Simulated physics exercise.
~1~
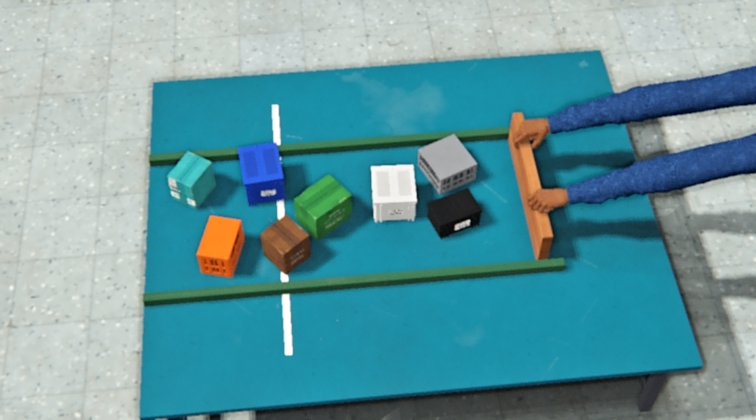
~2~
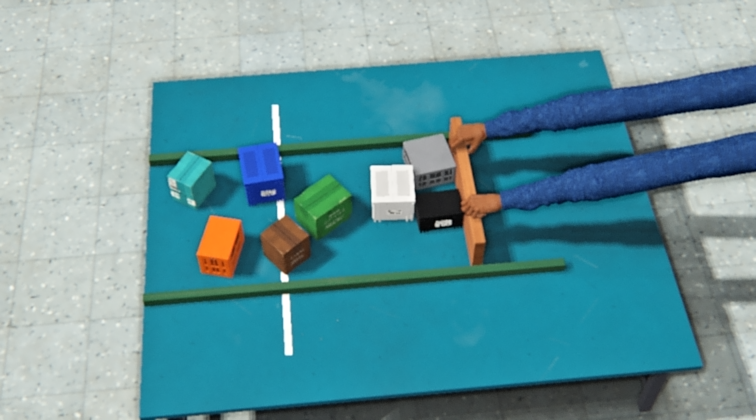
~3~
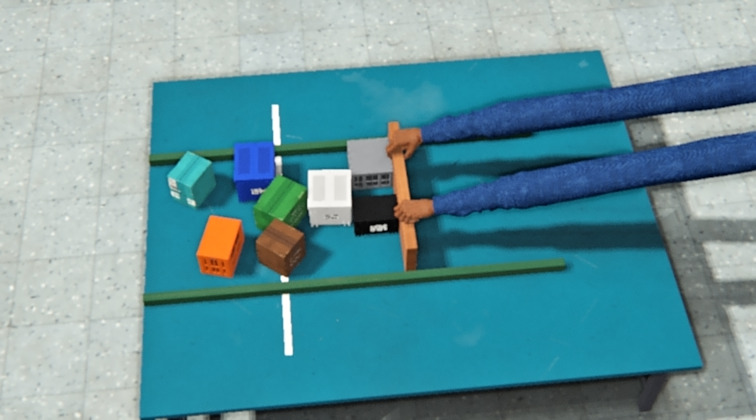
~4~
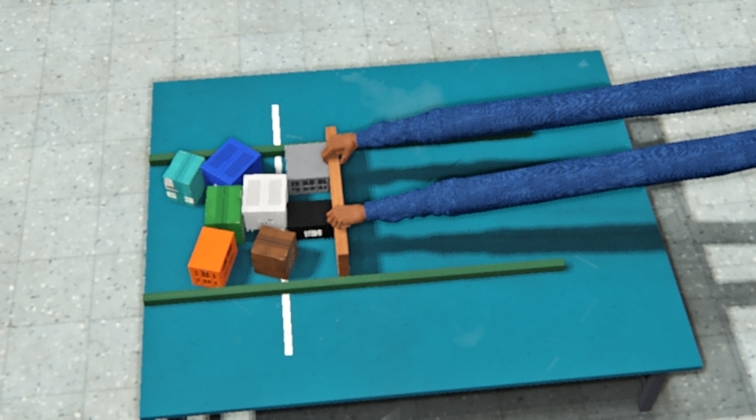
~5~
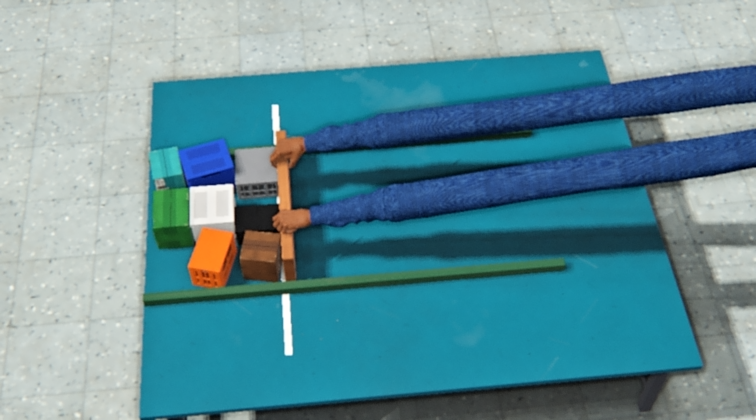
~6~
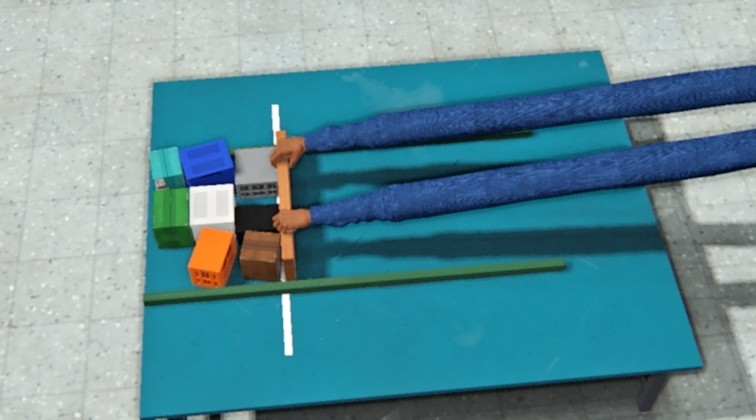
On a teal table, two blue-sleeved arms pushed a wooden plank left between two green strips, gathering eight colourful boxes and crates into a tight cluster near the left edge, then stopped at the white tape line with none fallen off.
